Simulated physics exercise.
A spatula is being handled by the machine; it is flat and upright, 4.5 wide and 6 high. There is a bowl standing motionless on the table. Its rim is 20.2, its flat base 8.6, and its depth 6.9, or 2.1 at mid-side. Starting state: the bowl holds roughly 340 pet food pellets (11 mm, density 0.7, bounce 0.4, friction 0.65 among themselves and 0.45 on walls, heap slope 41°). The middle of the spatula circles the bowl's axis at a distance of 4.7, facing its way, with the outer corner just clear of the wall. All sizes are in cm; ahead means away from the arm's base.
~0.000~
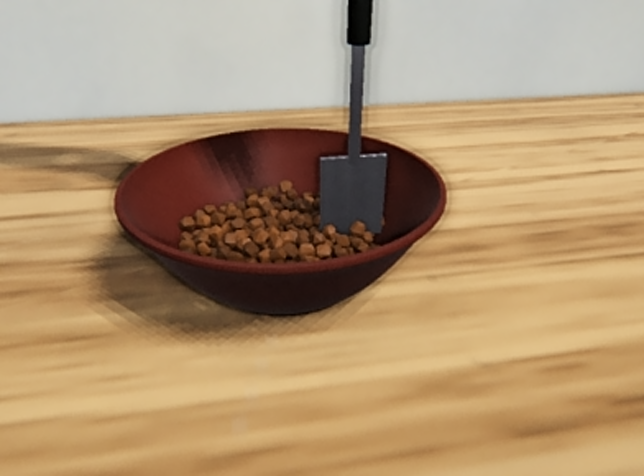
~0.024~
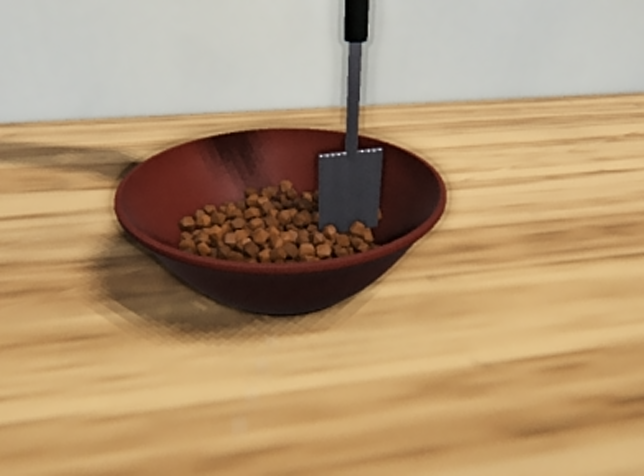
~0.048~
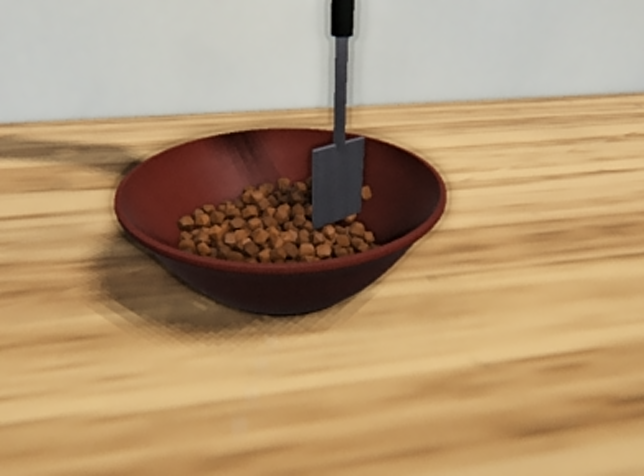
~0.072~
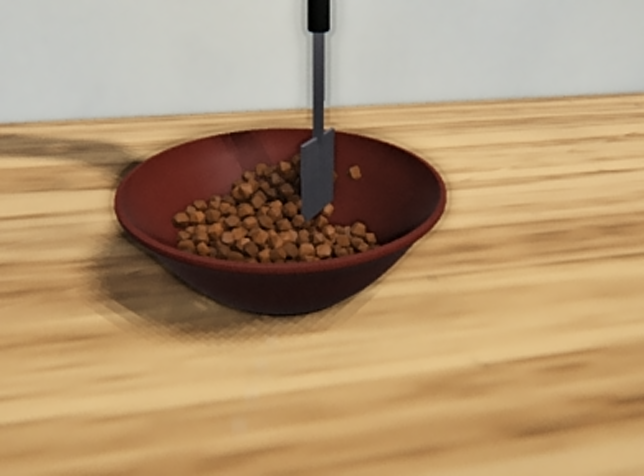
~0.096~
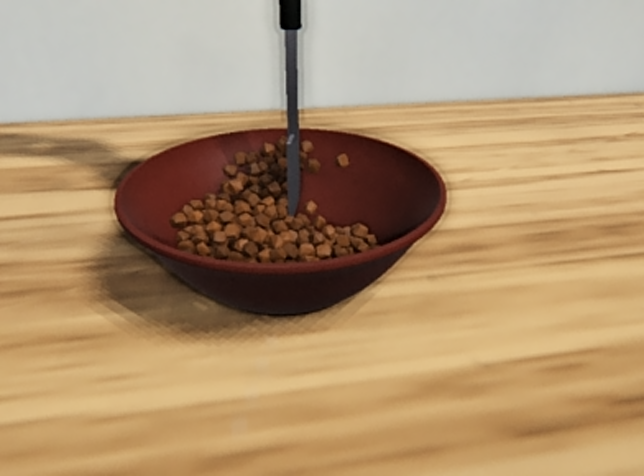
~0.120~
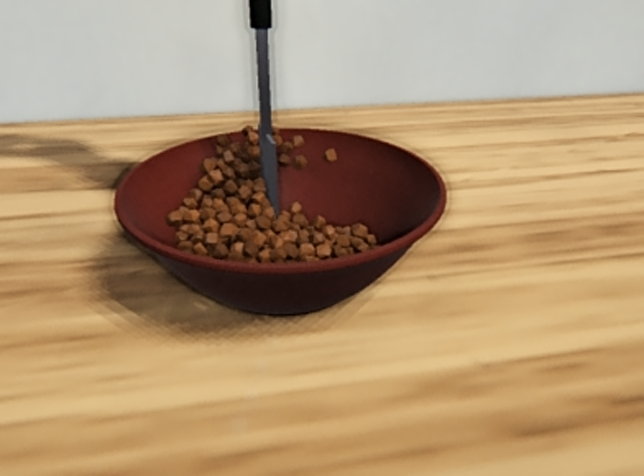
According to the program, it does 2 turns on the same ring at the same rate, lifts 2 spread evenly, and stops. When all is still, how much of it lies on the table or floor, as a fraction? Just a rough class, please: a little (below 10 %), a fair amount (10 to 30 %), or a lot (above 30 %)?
A fair amount.
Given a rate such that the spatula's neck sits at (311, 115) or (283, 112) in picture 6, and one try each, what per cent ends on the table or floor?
Well, about 5 percent the first time and about 10 percent the second.
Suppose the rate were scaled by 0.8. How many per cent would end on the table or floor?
I'd put it near 10 %.
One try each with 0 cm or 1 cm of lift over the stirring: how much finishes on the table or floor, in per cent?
Roughly 35 and 15 per cent.
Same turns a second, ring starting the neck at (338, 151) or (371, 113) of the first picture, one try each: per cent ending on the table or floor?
Around 15 per cent on the first try, around 0 per cent on the second.
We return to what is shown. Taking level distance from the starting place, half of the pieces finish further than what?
Around 5 centimetres.
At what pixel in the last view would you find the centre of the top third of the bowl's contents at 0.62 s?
It is centred roughly at (275, 222).
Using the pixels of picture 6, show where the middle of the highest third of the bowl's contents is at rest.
Estimated centre: (276, 226).
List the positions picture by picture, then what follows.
In the first picture, spatula neck at (355, 134), 0° round; upper third of the load around (277, 235), from x 185 to 375, top at y 190; 338 in the bowl.
In the second picture, spatula neck at (352, 130), 7° round; upper third of the load around (278, 234), from x 185 to 375, top at y 190.
In the third picture, spatula neck at (340, 122), 27° round; upper third of the load around (280, 225), from x 185 to 375, top at y 185.
In the fourth picture, spatula neck at (318, 116), 51° round; upper third of the load around (271, 214), from x 180 to 375, top at y 160.
In the fifth picture, spatula neck at (293, 112), 74° round; upper third of the load around (260, 208), from x 180 to 375, top at y 145.
In the sixth picture, spatula neck at (265, 112), 97° round; upper third of the load around (243, 205), from x 175 to 375, top at y 130; 338 in the bowl.
After 0.37 s, 338° round, highest piece 10 above the table; 298 in the bowl, 22 on the table or floor, 18 in flight or on the tool.
After 0.62 s, 220° round, highest piece 7 above the table; 283 in the bowl, 52 on the table or floor, 3 in flight or on the tool.
After 0.94 s, 0° round, highest piece 6 above the table; 283 in the bowl, 55 on the table or floor.
After 1.64 s, 0° round, highest piece 6 above the table; 283 in the bowl, 55 on the table or floor.
At rest, 283 in the bowl, 55 on the table or floor. That is 16 % on the table or floor.
